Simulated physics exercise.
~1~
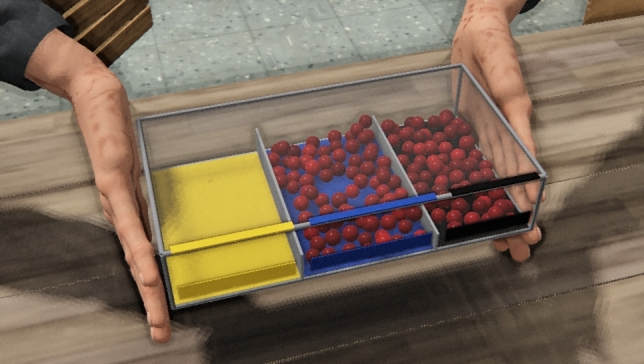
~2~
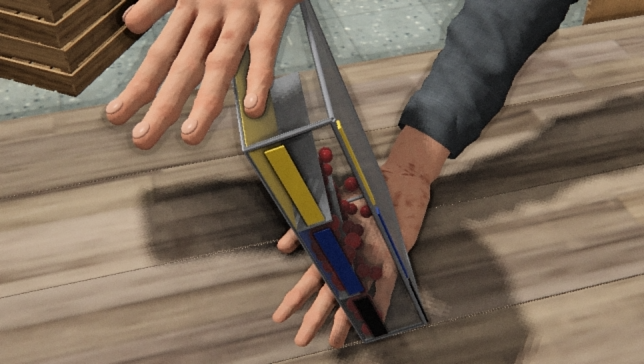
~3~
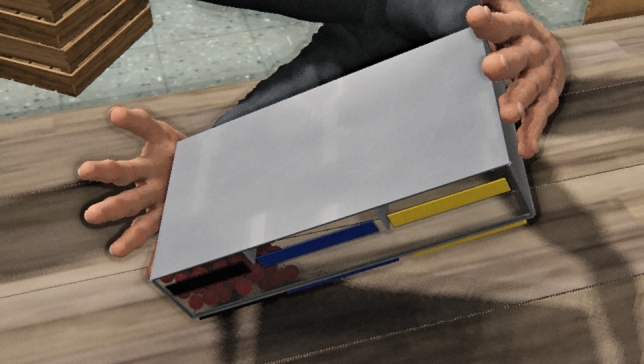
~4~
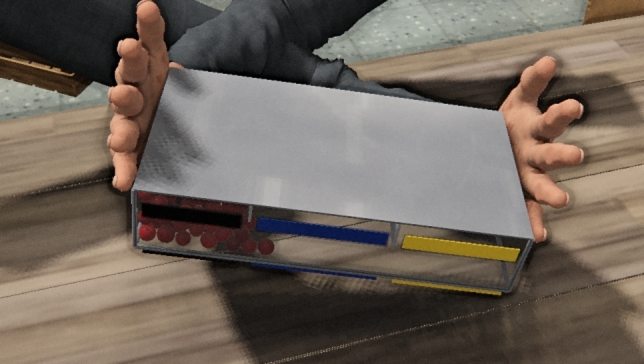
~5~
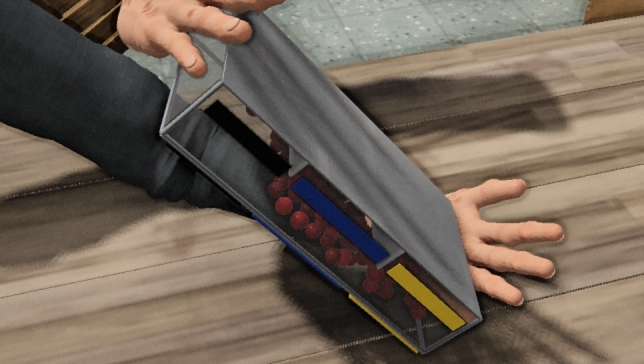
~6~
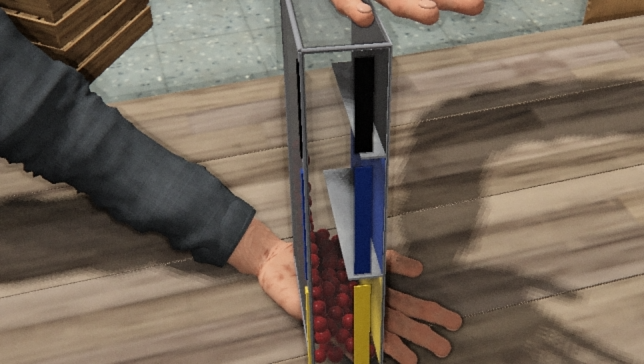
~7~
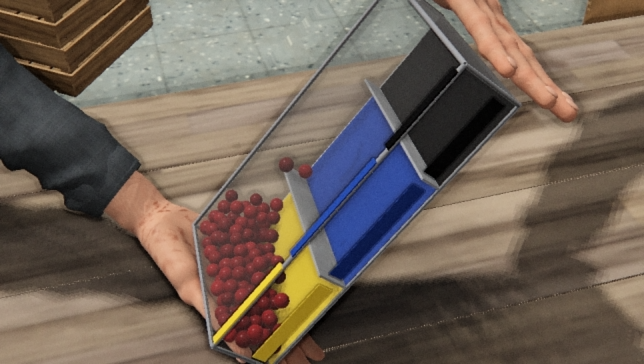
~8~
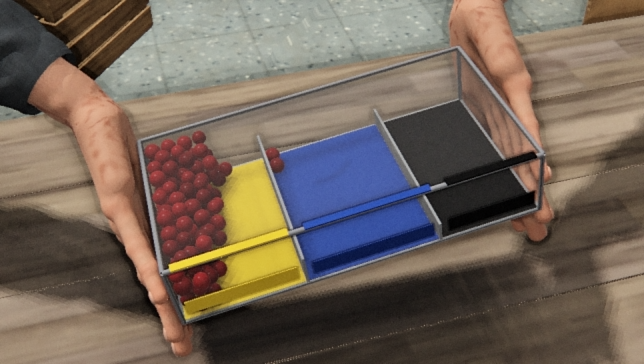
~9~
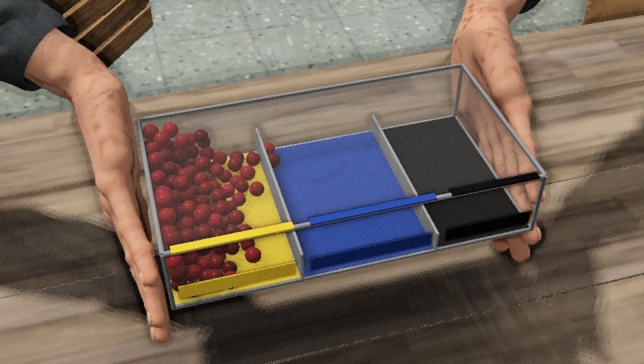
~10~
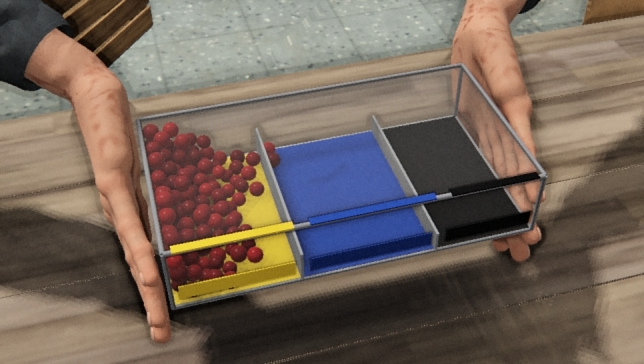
Red cranberries tumble from the blue and black sections into the yellow as hands rotate their box.
